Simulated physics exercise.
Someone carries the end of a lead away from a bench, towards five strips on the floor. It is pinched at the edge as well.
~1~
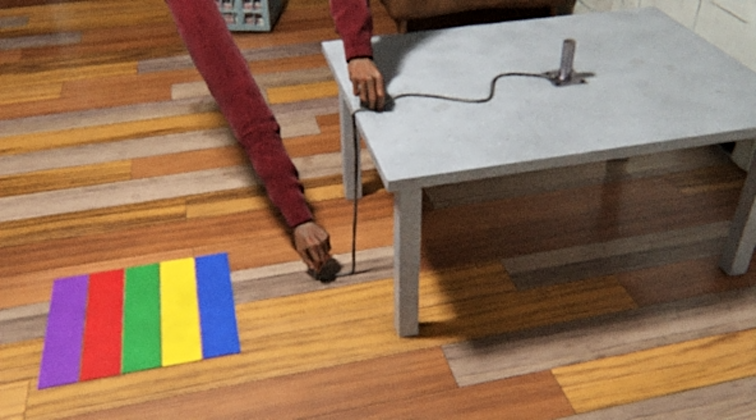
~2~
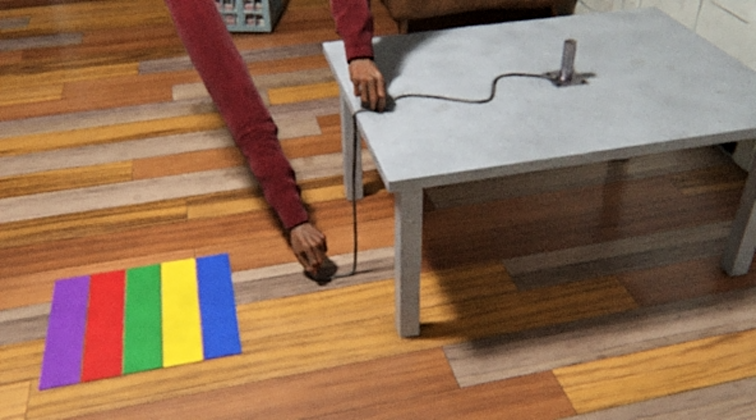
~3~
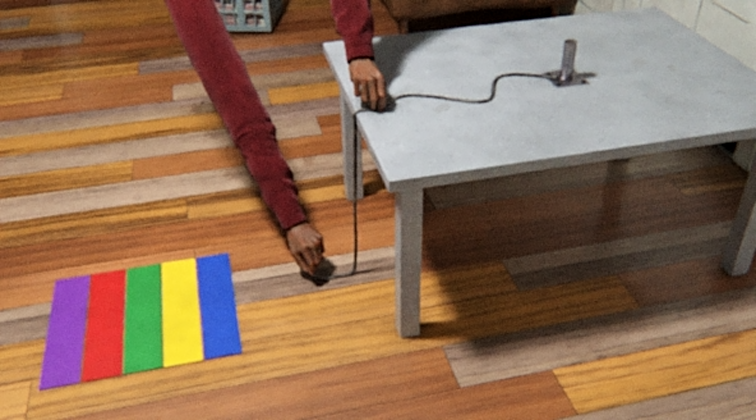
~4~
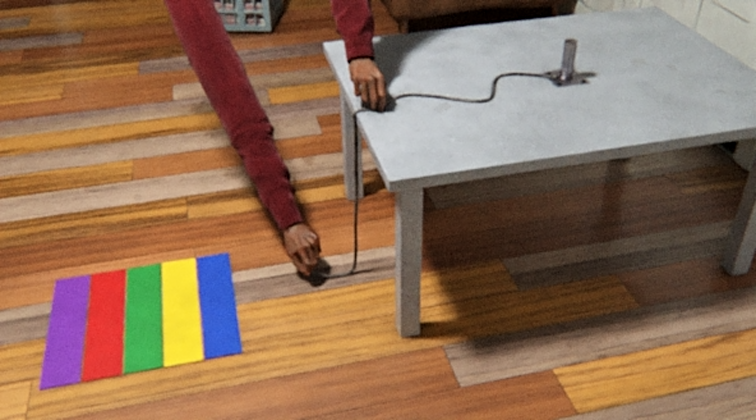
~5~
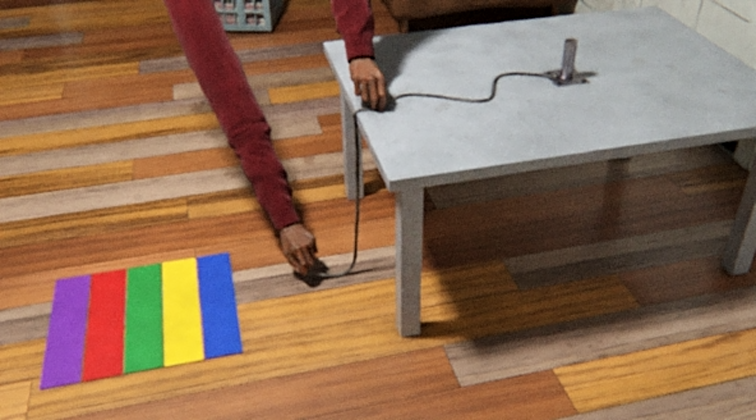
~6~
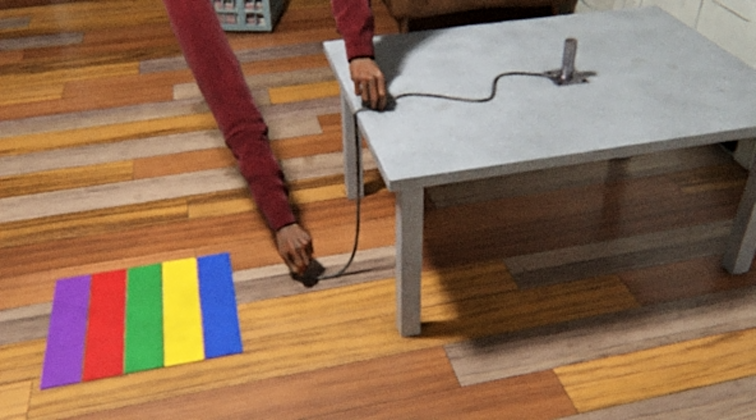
We see one hand pinching a dark cord at the edge of a grey table while the other, low over the wooden floor, draws the cord's end slightly left, towards five coloured strips, the hanging part bending a little.
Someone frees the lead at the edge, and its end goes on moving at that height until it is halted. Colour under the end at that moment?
Green.
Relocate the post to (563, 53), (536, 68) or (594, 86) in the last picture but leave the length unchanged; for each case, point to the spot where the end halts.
Respectively (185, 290), (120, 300) and (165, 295).
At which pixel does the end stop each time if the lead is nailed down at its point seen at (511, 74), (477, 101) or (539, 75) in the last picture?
The three spots are (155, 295), (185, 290) and (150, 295), in that order.
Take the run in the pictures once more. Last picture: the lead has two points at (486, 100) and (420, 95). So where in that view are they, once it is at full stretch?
First one close to (448, 95), second close to (385, 105).
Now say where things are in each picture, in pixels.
The first picture shows end (315, 268); blue (220, 335); yellow (181, 342); green (142, 349); red (101, 356); purple (60, 363).
The second picture shows end (312, 270); lead through (519, 75) (489, 100) (410, 95) (355, 130) (354, 195) (355, 257).
The third picture shows end (309, 270).
The fourth picture shows end (305, 271); lead through (519, 74) (490, 99) (410, 95) (356, 130) (357, 195) (356, 257).
The fifth picture shows end (302, 271).
The sixth picture shows end (298, 271); lead through (519, 74) (490, 99) (410, 94) (356, 129) (358, 194) (352, 257).
A little later, end near (200, 288); over blue.
Next, end near (164, 294); over yellow.
When it is tight, end near (143, 298); over green. Over green.
